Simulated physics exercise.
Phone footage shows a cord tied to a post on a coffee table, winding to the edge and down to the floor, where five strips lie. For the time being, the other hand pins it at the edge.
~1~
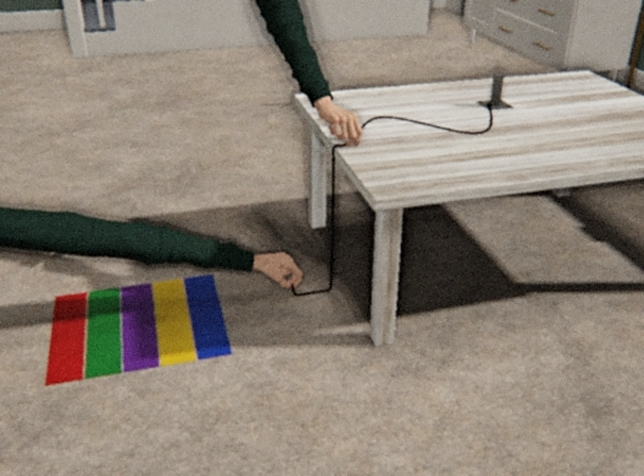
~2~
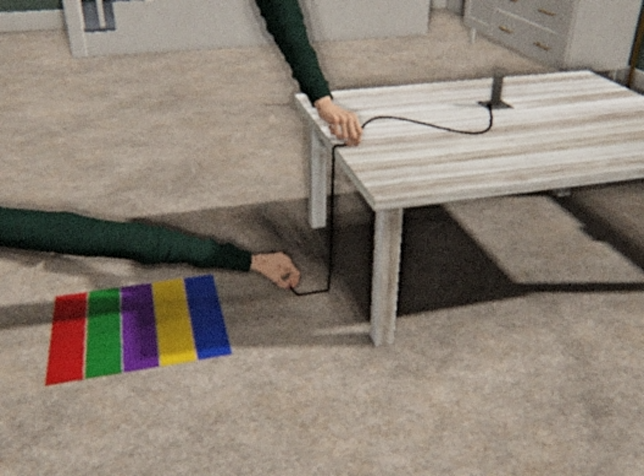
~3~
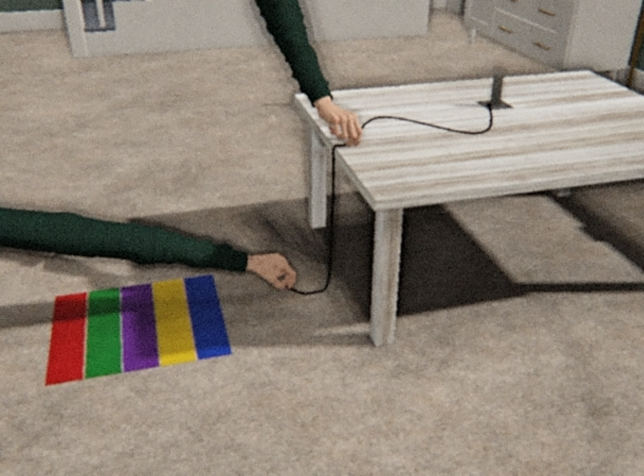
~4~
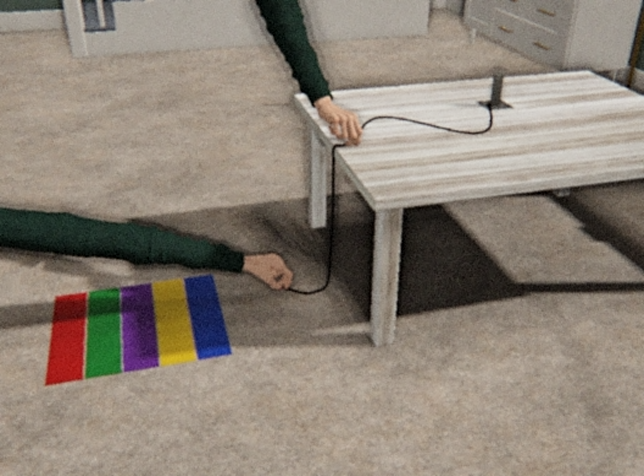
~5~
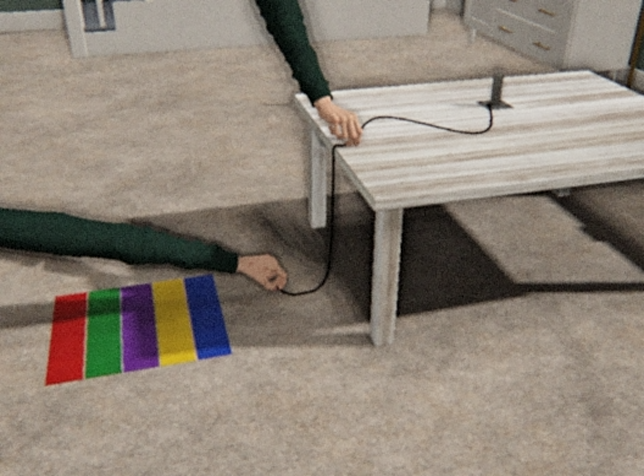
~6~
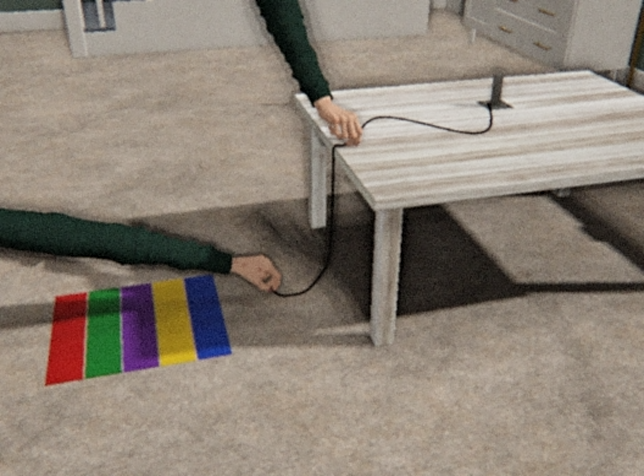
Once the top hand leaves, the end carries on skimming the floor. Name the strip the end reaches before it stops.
Red.
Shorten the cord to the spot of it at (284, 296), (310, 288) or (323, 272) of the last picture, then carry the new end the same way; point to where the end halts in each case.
About (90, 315) first, then about (125, 310), and finally about (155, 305).
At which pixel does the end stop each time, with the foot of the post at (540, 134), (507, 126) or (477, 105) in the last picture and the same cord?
First (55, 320), then (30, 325), then (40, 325).
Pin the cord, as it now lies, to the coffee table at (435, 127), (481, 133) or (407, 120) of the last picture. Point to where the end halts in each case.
Pixel places, try by try: (125, 310), (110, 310), (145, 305).
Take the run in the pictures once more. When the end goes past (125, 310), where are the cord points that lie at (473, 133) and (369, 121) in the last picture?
Taking them in turn, (412, 119) and then (326, 155).
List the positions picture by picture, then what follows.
End (293, 285); blue (212, 340); yellow (176, 346); purple (140, 352); green (103, 358); red (65, 364), in the first frame.
End (290, 286); cord through (492, 117) (456, 131) (385, 117) (355, 140) (332, 201) (330, 268), in the second frame.
End (287, 286), in the third frame.
End (283, 287); cord through (492, 117) (456, 131) (385, 117) (355, 140) (333, 201) (329, 268), in the fourth frame.
End (277, 288), in the fifth frame.
End (272, 288); cord through (492, 117) (456, 131) (385, 117) (355, 140) (332, 201) (324, 269), in the sixth frame.
Early on, end near (125, 310); over purple.
Midway, end near (86, 316); over green.
At the end of the slack, end near (61, 320); over red. The red one.
